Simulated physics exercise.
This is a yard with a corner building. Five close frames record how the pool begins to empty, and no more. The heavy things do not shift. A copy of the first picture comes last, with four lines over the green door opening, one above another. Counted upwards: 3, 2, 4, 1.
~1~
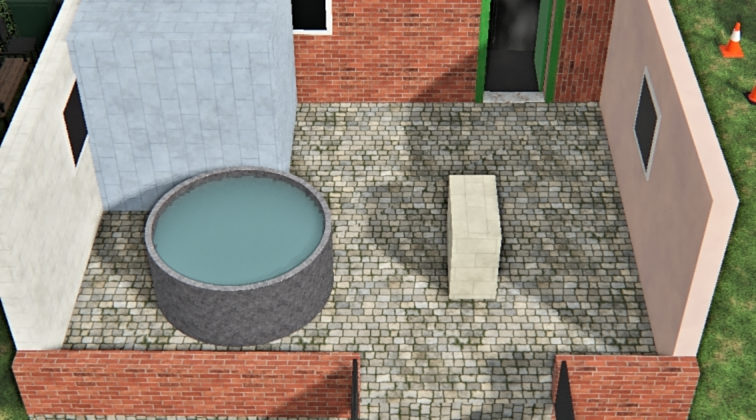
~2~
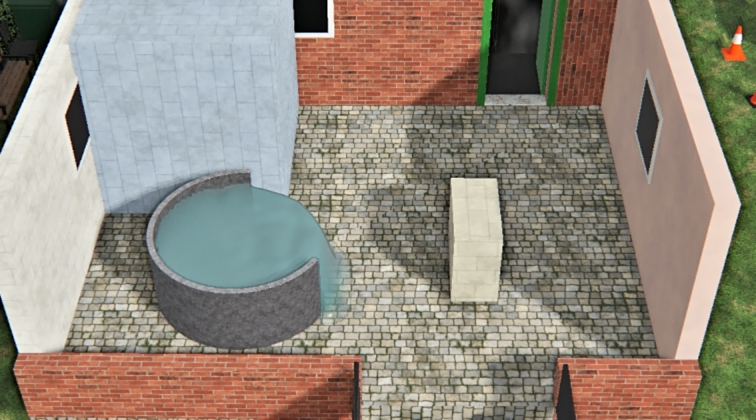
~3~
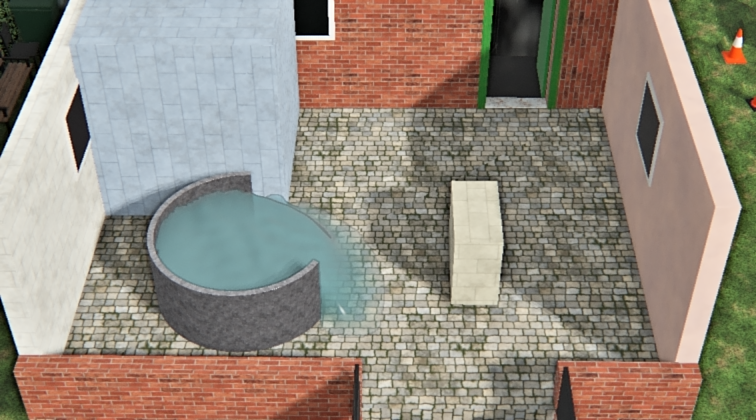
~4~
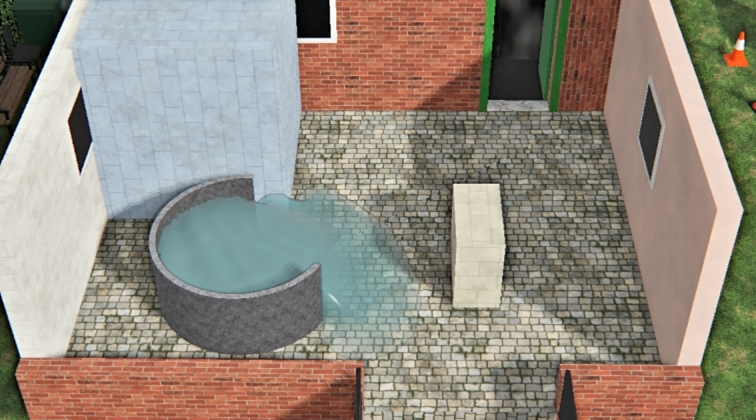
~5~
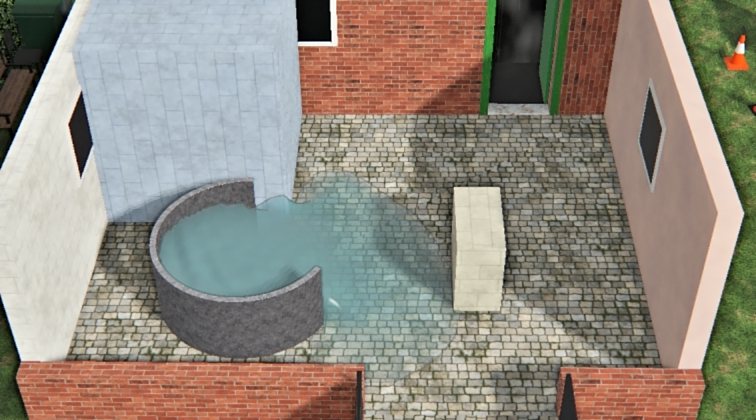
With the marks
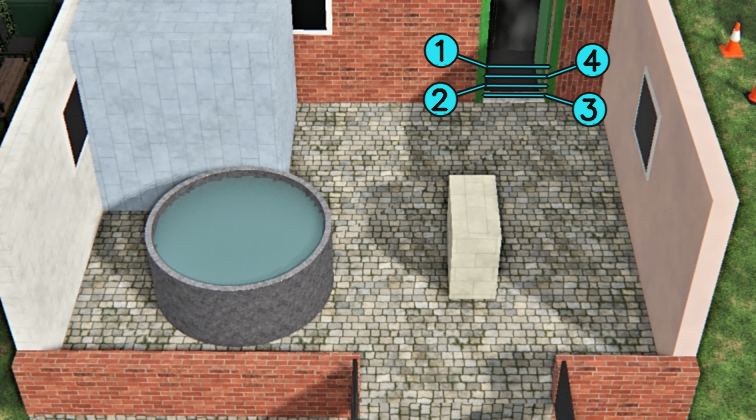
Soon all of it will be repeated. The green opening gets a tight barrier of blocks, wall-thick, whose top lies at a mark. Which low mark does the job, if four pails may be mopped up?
It is 2.
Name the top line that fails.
3.
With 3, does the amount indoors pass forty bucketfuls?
No.
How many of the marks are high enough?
Three of the four.
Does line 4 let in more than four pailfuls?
No, not at all.
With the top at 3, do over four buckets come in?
Yes, that goes wrong.
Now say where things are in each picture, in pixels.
Water in the pool at rest, its middle at (239, 230); foot of the green doorway at (514, 102); open gate at (458, 351), in the first frame.
In the second frame, 2 % of the ground under water, visible out to (328, 320).
In the third frame, 6 % of the ground under water, visible out to (363, 330).
In the fourth frame, 11 % of the ground under water, visible out to (396, 323).
In the fifth frame, 20 % of the ground under water, visible out to (443, 340).
In cyan, 1 at (517, 66); 2 at (515, 85); 3 at (514, 95); 4 at (516, 76); from the bottom up 3, 2, 4, 1.
If 1 is chosen, nothing gets over.
If 2 is chosen, a splash gets over, under a bucket.
If 3 is chosen, about 12 bucketfuls get in.
If 4 is chosen, nothing gets over.
